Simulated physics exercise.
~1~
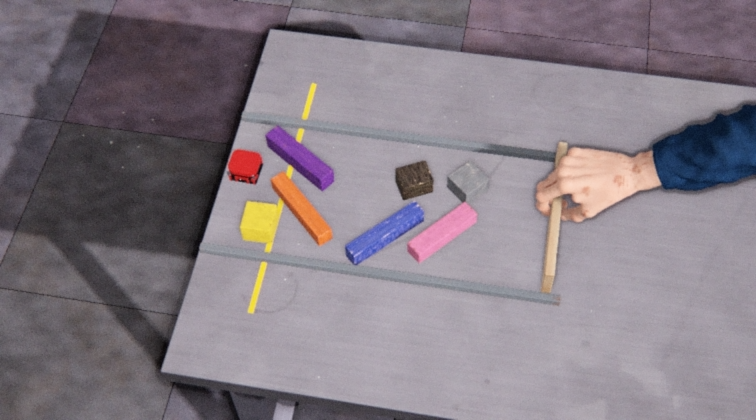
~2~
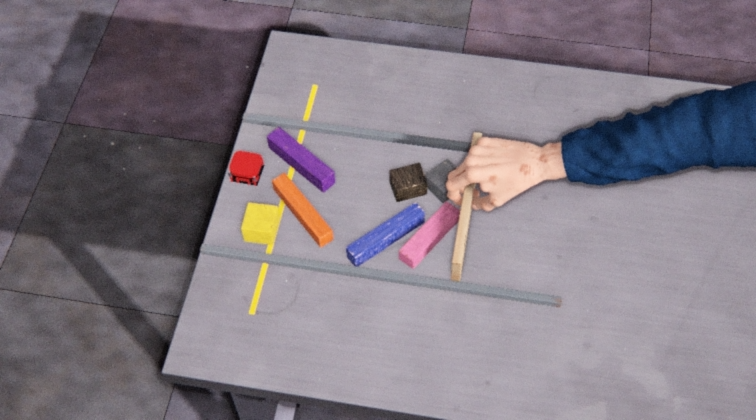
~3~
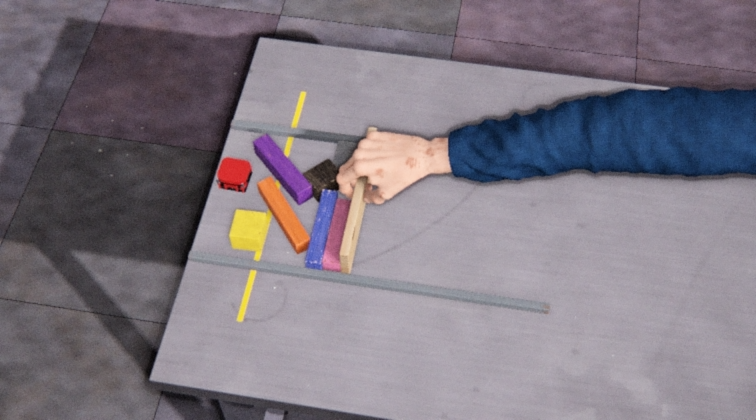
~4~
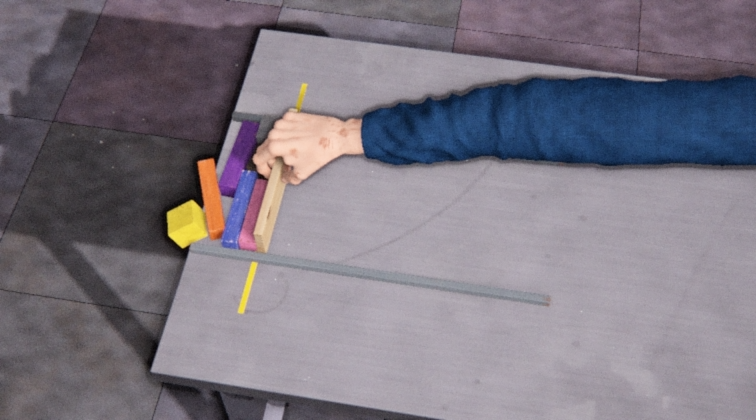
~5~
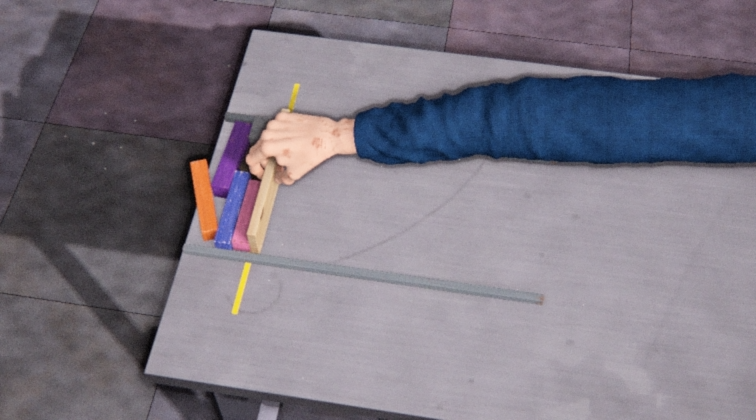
A hand in a blue sleeve grips an upright wooden board at the right of a grey tabletop, seen from above at a slant over a dark tiled floor. Between two grey rails lie purple, orange, blue and pink bars and red, yellow, black and grey blocks, with a yellow tape line near the left edge. The hand slides the board left, gathering the grey block and pink bar, then the blue bar and black block. The crowded pieces shove the others leftward, and the red and yellow blocks go over the edge. The board stops at the tape, the orange bar jutting over the edge.
